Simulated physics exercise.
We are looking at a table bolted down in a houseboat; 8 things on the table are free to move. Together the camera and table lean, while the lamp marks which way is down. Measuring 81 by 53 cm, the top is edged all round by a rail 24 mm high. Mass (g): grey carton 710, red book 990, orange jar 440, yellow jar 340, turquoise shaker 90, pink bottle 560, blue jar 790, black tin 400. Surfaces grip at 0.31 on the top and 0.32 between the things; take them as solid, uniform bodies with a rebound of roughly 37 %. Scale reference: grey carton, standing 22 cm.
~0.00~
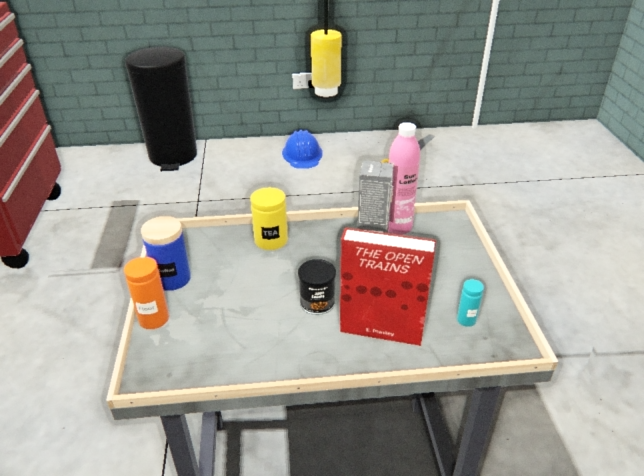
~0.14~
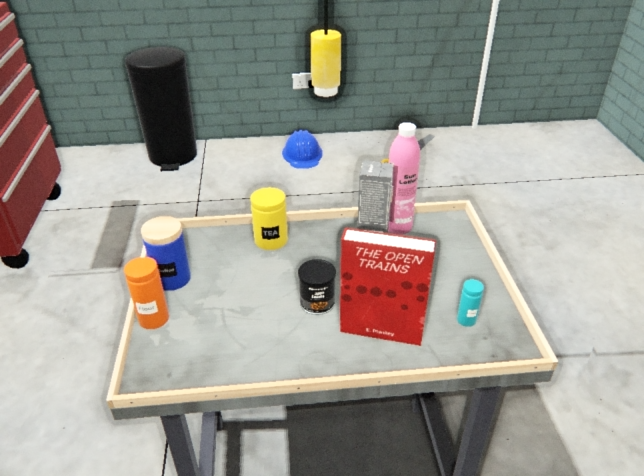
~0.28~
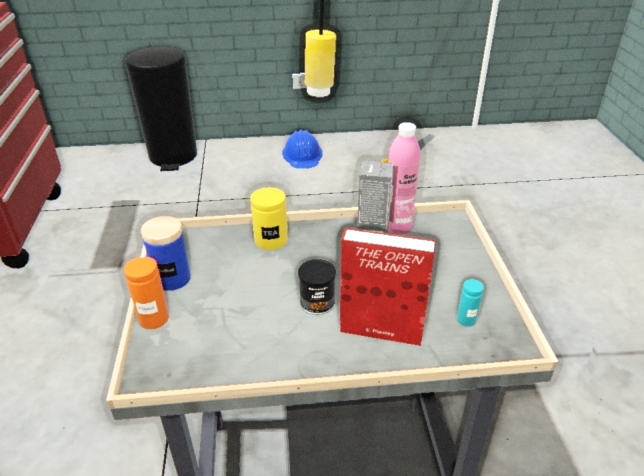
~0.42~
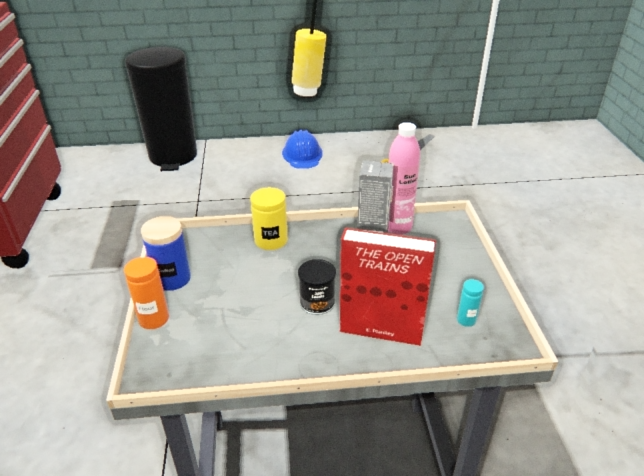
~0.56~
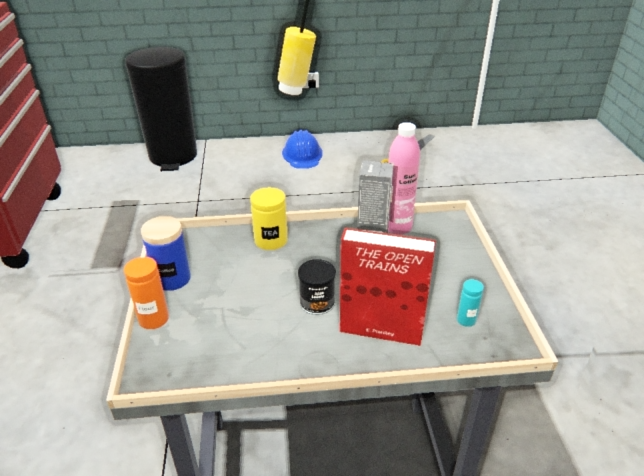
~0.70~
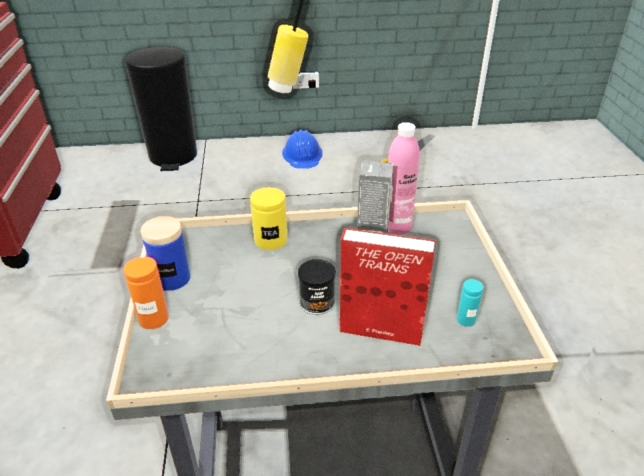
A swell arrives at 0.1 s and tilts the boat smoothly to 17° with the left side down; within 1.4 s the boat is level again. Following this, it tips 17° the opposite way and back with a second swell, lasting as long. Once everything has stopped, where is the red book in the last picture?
I would say it sits near (385, 289).
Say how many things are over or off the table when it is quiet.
That makes 1.
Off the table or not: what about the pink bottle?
When everything stops, the pink bottle is out of bounds.
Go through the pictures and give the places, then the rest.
In the first frame, boat level; red book (385, 289); grey carton (374, 208).
In the second frame, boat level; yellow jar (270, 219); turquoise shaker (470, 303).
In the third frame, heel 3°, left side down; pink bottle (402, 180); blue jar (167, 254).
In the fourth frame, heel 7°, left side down; black tin (317, 287); grey carton (374, 208).
In the fifth frame, heel 13°, left side down; orange jar (147, 294); yellow jar (270, 219).
In the sixth frame, heel 16°, left side down; red book (384, 289); turquoise shaker (470, 303).
Around 2.50 s, heel 10°, right side down; pink bottle on its side.
Around 3.00 s, boat level; pink bottle now off the table.
Finally (3.4 s), off the table, pink bottle; the other 7 still in place (within 5 cm). Final places as that camera would see them, red book near (385, 289).
